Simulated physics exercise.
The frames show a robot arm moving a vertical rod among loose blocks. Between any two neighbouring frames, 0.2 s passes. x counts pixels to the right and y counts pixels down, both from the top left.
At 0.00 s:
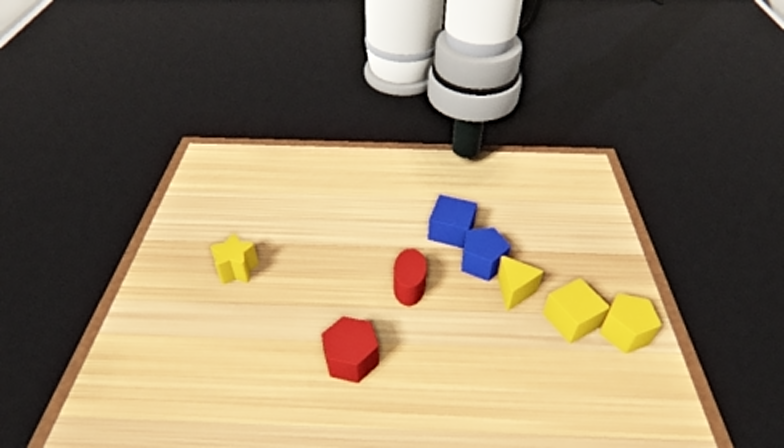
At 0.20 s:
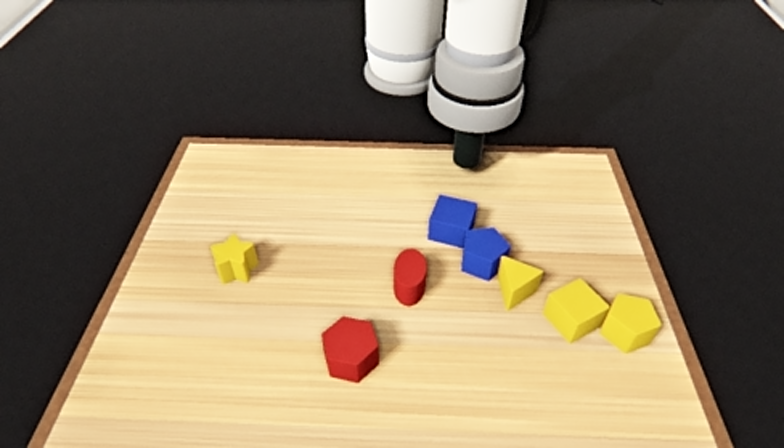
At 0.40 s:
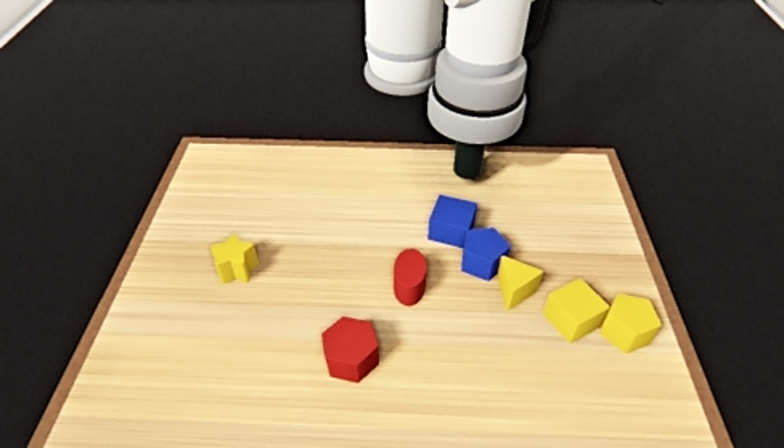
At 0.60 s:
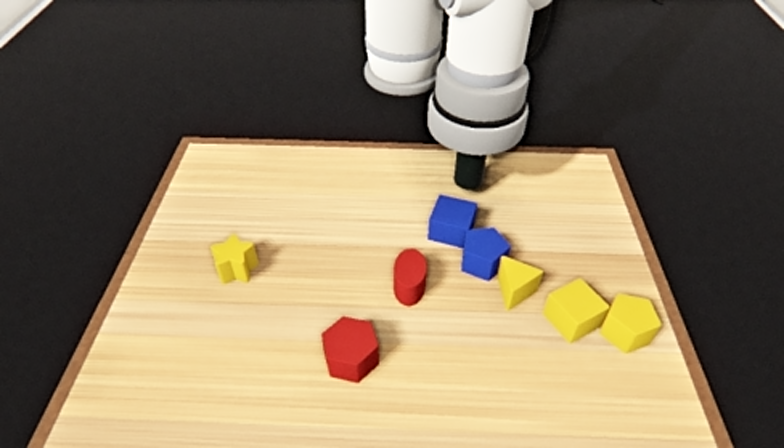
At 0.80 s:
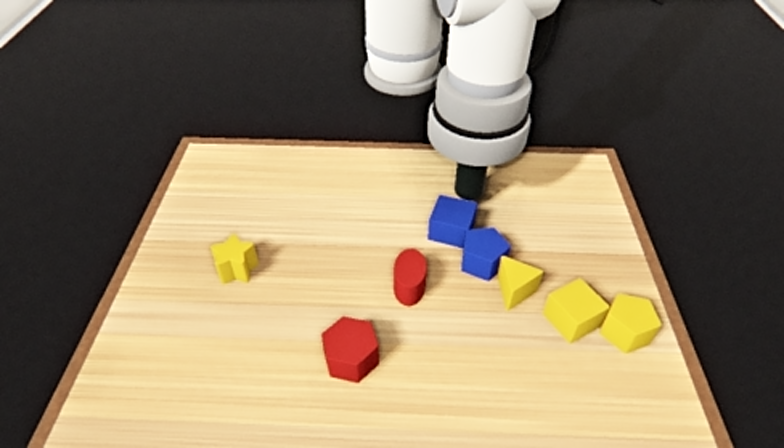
Robot arm slowly moving a dark vertical rod a short way down the wooden board toward unmoving red, blue and yellow blocks.
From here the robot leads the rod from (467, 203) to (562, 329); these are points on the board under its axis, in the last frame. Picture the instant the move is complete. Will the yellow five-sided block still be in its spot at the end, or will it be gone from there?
Once the rod is done, the yellow five-sided block is in a new spot.
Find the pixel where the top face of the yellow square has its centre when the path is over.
My best guess is (610, 327).
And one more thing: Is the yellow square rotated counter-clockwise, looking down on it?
Yes
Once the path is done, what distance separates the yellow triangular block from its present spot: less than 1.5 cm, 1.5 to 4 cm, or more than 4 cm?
If I had to pick, the yellow triangular block travels from 1.5 to 4 cm here.
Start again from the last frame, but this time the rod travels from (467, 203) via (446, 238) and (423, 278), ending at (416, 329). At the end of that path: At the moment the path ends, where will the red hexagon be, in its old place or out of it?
It gets moved.
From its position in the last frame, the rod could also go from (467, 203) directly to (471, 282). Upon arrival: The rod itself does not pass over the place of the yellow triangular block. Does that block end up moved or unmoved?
That block gets shifted.
What follows on the original path. One third of the way, rod at (498, 228); blue square at (456, 217), turned 40° clockwise.
Two thirds of the way, rod at (531, 270); blue square at (456, 217), turned 40° clockwise; yellow triangular block at (523, 282).
At the end, rod at (566, 318); blue square at (456, 217), turned 40° clockwise; yellow triangular block at (526, 298), turned 40° clockwise; yellow square at (610, 327), turned 30° anticlockwise; yellow five-sided block at (660, 320), turned 20° anticlockwise.
